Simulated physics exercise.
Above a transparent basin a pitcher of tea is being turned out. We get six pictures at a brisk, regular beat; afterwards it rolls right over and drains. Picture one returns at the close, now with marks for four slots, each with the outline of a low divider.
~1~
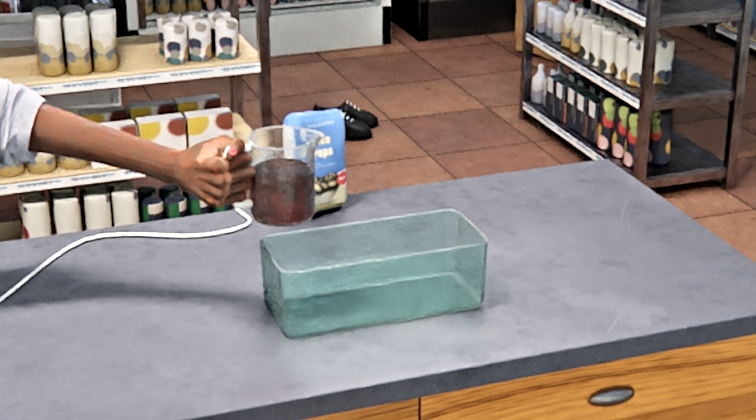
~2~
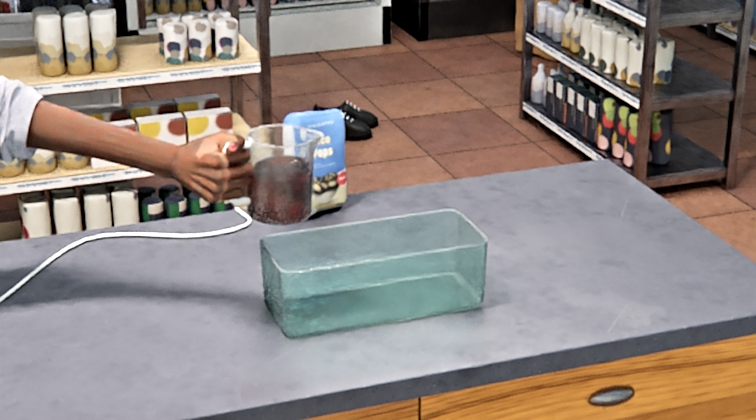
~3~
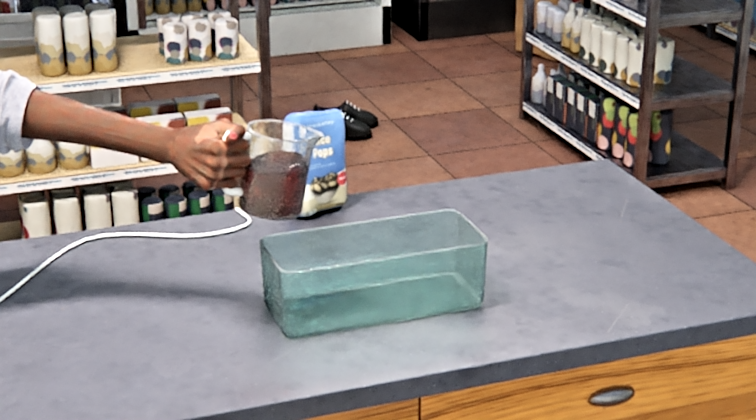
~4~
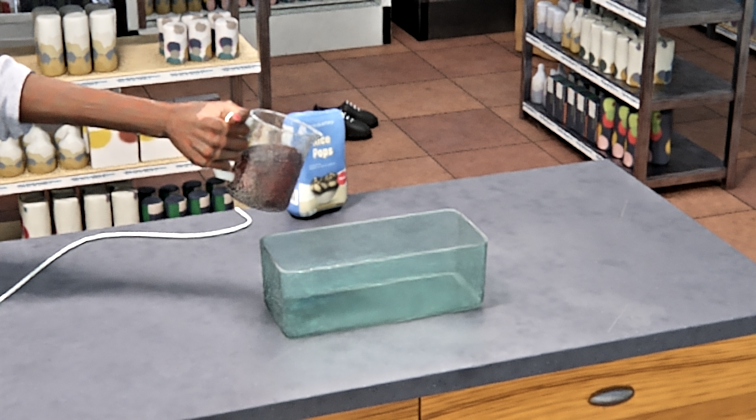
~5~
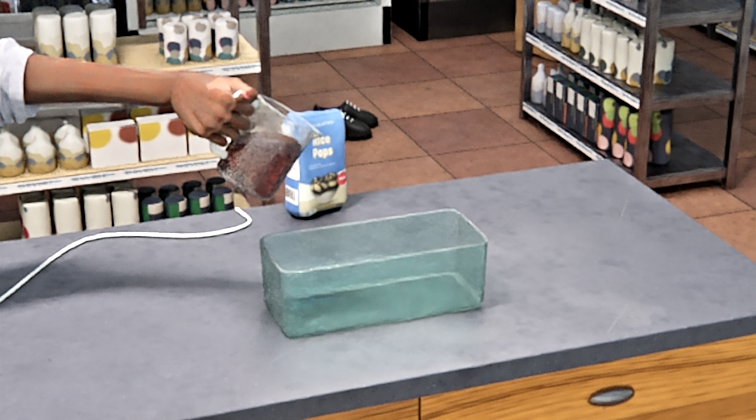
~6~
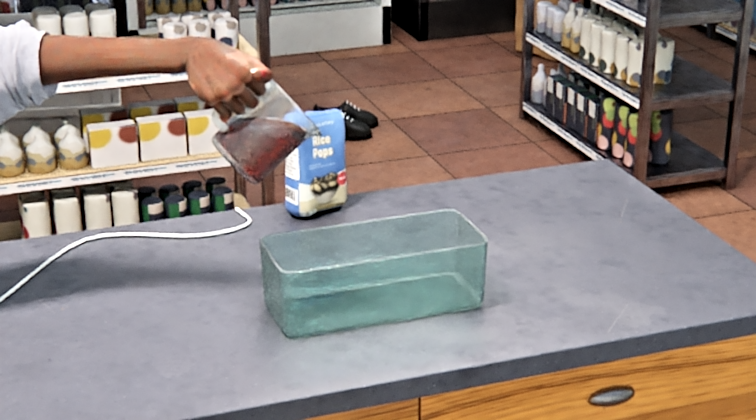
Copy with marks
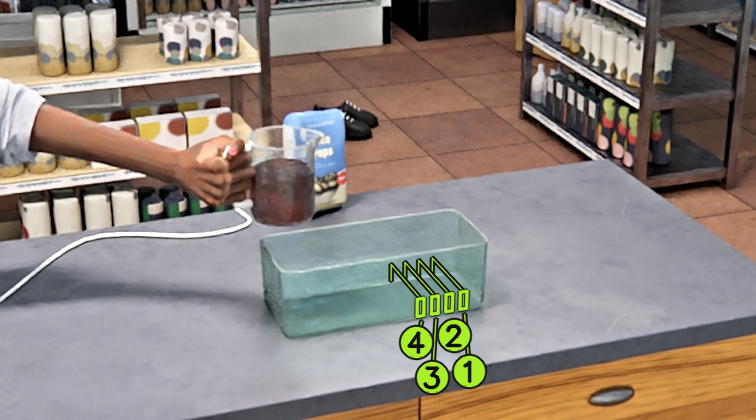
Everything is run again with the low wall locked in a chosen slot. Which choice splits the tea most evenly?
Use place 4.
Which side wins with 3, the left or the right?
The left side.
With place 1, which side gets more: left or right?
More ends on the left.
On the marked copy, 1 at (464, 314); 2 at (450, 316); 3 at (436, 318); 4 at (421, 321).
Choosing 1, about 73 % ends left of the wall and 16 % right of it; 11 % is lost outside.
Choosing 2, about 79 % ends left of the wall and 10 % right of it; 12 % is lost outside.
Choosing 3, about 77 % ends left of the wall and 14 % right of it; 10 % is lost outside.
Choosing 4, about 56 % ends left of the wall and 38 % right of it; 6 % is lost outside.
